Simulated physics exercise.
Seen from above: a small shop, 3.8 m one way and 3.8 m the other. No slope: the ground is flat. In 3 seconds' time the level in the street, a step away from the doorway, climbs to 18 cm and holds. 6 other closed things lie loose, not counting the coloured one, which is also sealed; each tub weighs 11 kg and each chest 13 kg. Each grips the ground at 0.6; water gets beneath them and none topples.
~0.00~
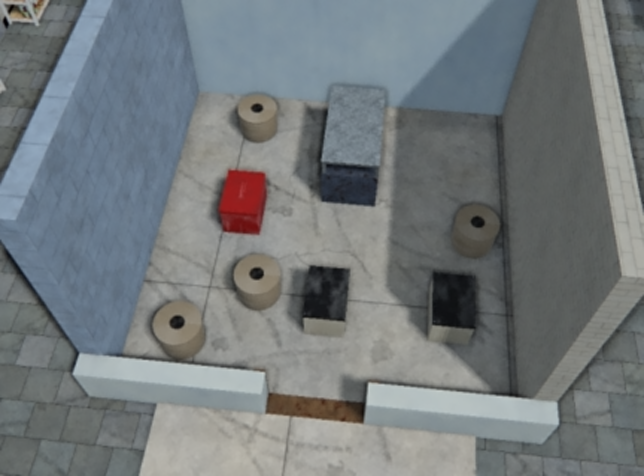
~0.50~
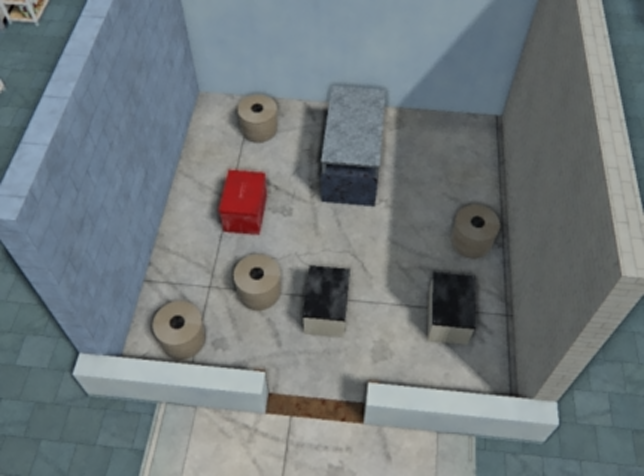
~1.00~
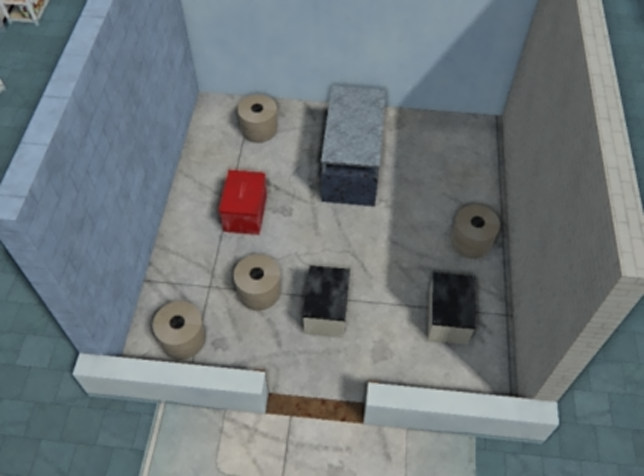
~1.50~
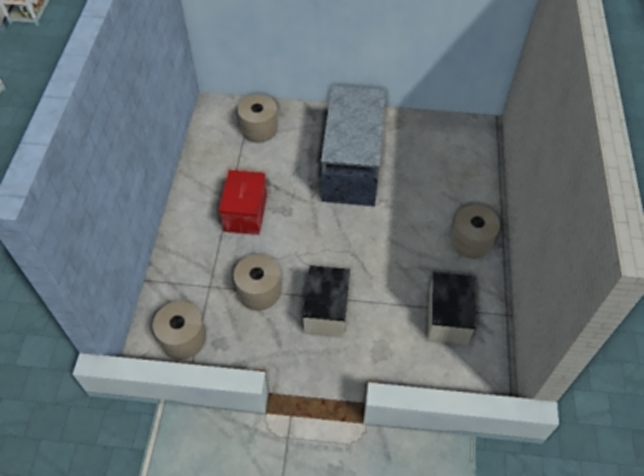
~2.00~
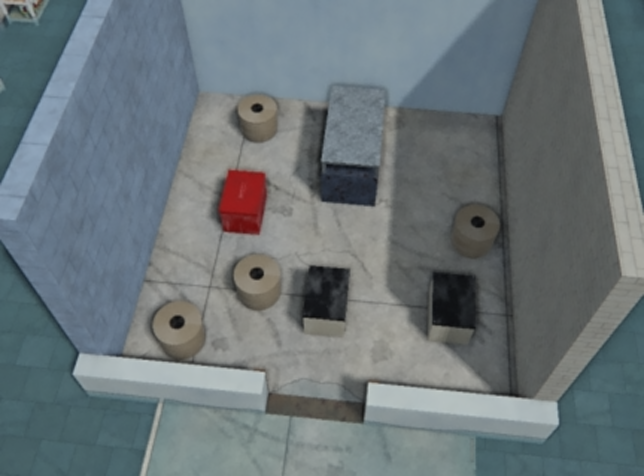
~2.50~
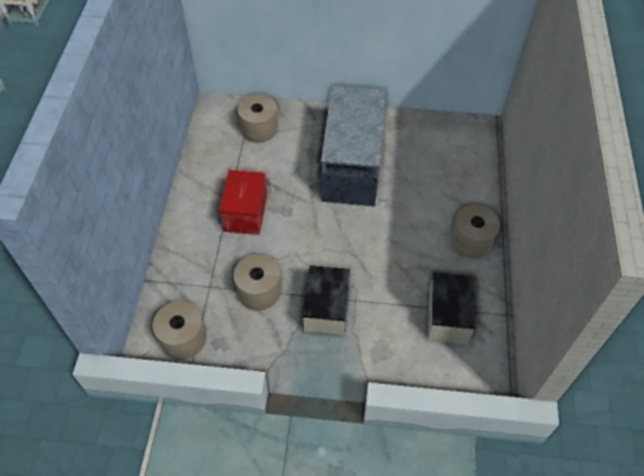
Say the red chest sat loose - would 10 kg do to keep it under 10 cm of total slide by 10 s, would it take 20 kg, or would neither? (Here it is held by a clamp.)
It would take 20 kg.
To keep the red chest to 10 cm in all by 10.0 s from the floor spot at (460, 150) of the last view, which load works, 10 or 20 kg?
Outcome - success with heavier only.
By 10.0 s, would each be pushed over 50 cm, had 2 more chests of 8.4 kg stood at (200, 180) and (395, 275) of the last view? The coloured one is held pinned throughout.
Those two come out inside the line and over the line, in that order.
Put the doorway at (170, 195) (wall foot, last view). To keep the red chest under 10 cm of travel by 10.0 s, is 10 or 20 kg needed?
With that change, both options fail.
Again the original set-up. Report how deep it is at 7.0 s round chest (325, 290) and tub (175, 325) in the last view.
Depth approx. 5 cm / 3 cm.
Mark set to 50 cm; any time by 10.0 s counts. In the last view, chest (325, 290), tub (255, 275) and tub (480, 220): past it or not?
Well, that's beyond half a metre, below half a metre, and below half a metre.
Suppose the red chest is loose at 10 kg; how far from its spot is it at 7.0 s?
Roughly 5 cm.
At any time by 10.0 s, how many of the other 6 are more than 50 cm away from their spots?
1.
After 3.5 s the red chest would be 0 cm from its start with 10 kg and 0 cm from its start with 20 kg; 0 cm of water round it then.
After 4.5 s the red chest would be 0 cm from its start with 10 kg and 0 cm from its start with 20 kg; 1 cm of water round it then.
After 7.0 s the red chest would be 7 cm from its start with 10 kg and 0 cm from its start with 20 kg; 4 cm of water round it then.
After 10.0 s the red chest would be 48 cm from its start with 10 kg and 0 cm from its start with 20 kg; 6 cm of water round it then.
